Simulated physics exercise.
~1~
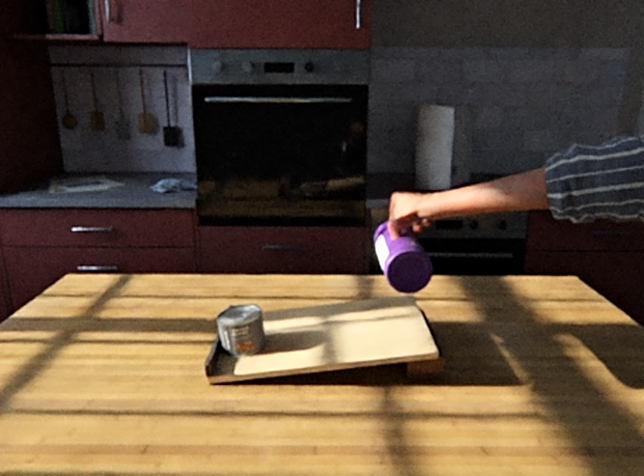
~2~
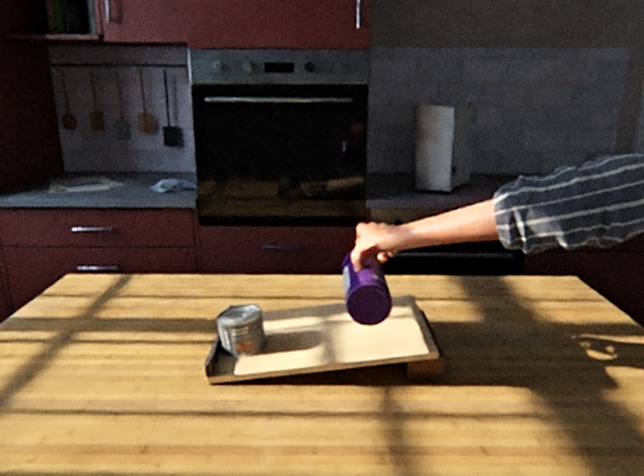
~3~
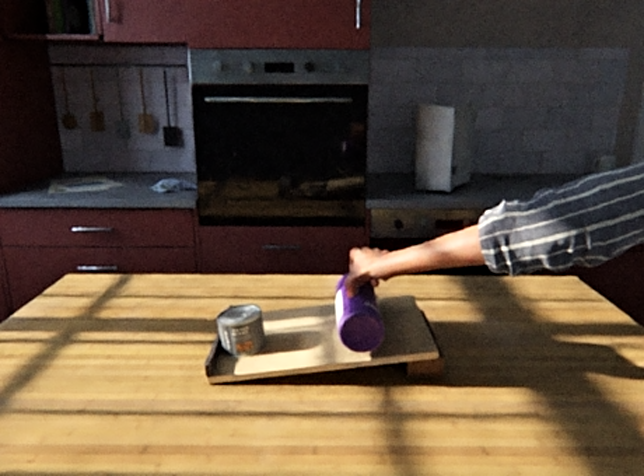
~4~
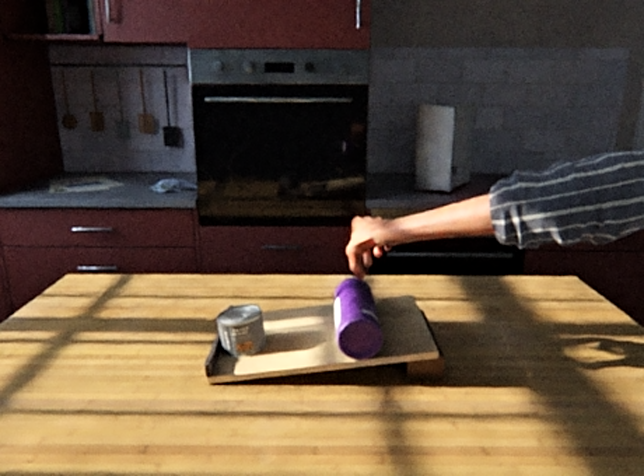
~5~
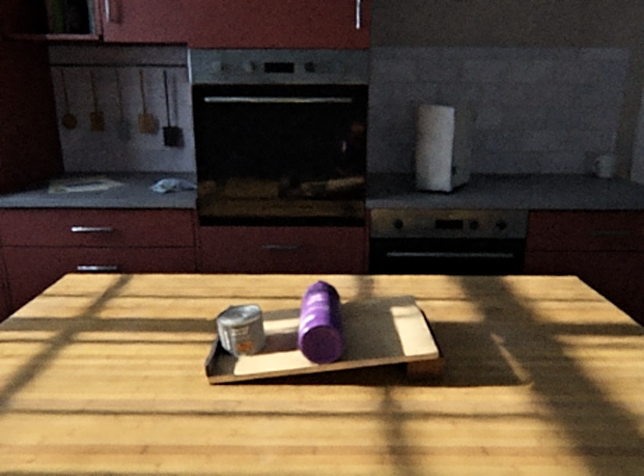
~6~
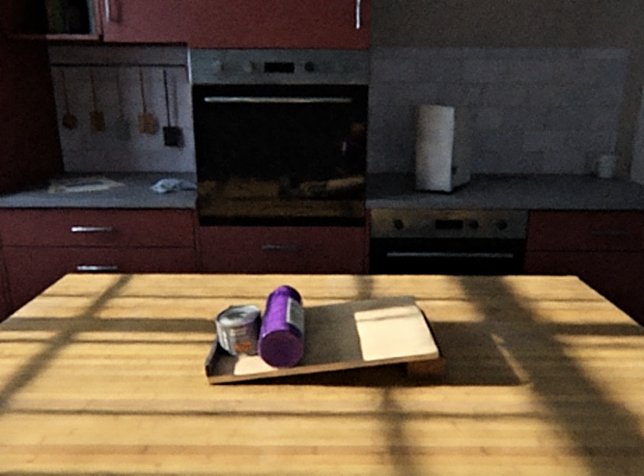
In a sunlit kitchen with dark red cabinets and a black oven, a still camera faces a wooden table crossed by shadows. A light board slopes down to the left on the table, raised at its right end, with a grey tub sitting near its low end. From the right, an arm in a striped sleeve carries in a purple bottle and lays it on its side on the board. The fingers let go and the hand draws back out of view. The bottle rolls left down the slope and ends up beside the tub, which stays in place.
